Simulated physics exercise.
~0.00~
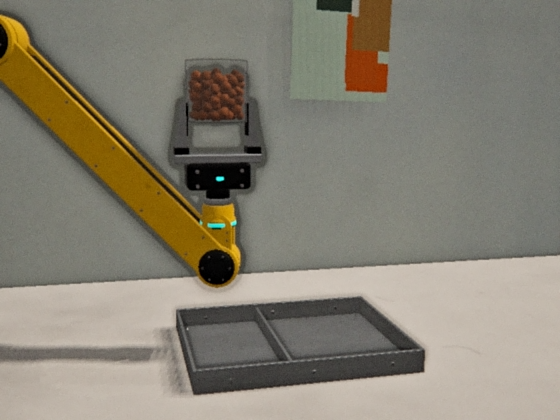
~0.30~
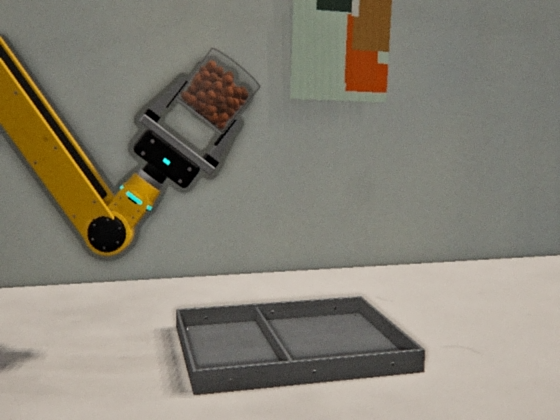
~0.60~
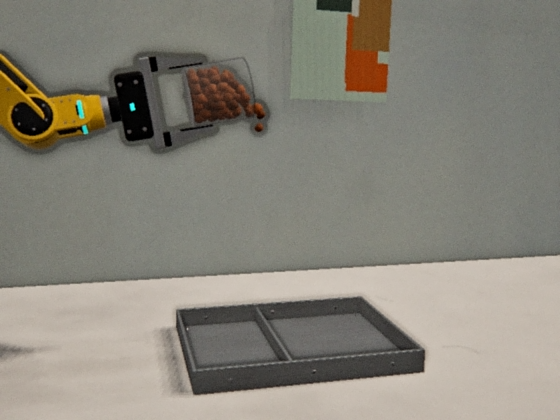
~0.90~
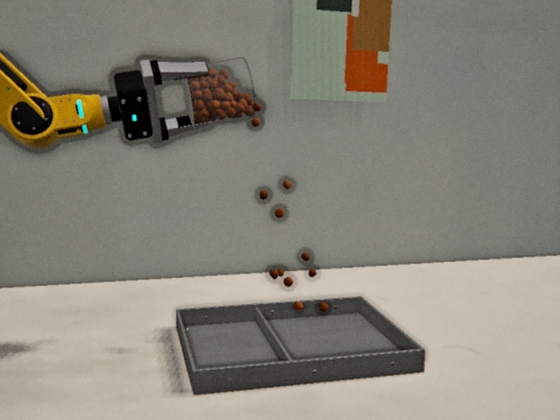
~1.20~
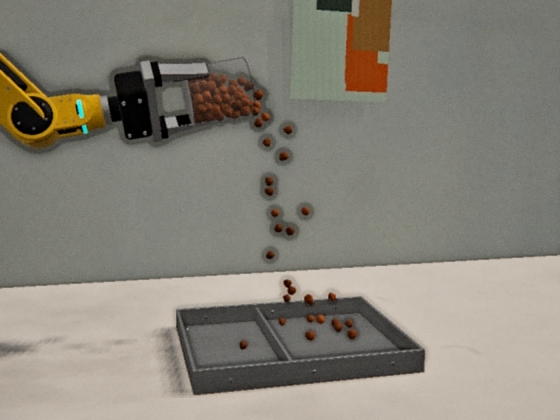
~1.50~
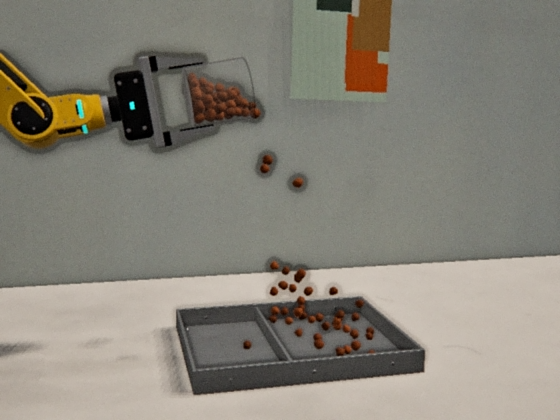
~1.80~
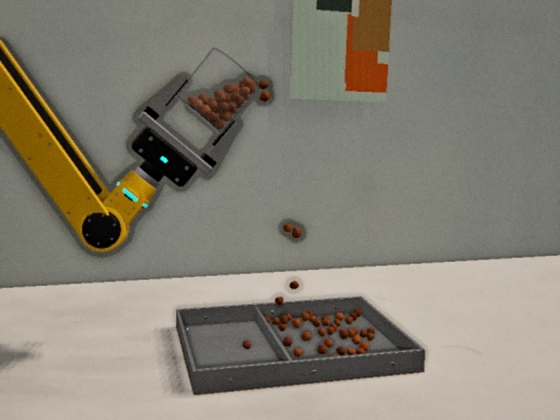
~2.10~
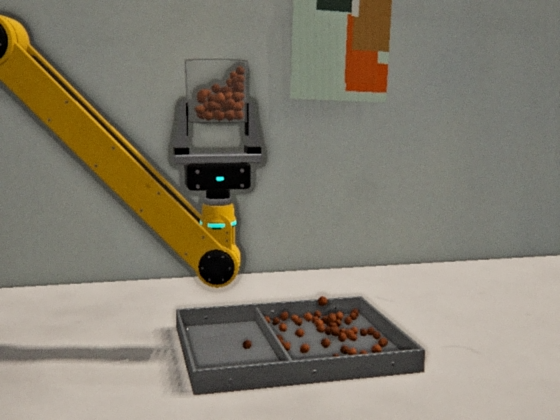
A yellow robot arm tips a clear beaker, spills brown nuts into a divided tray, then rights it half-full.
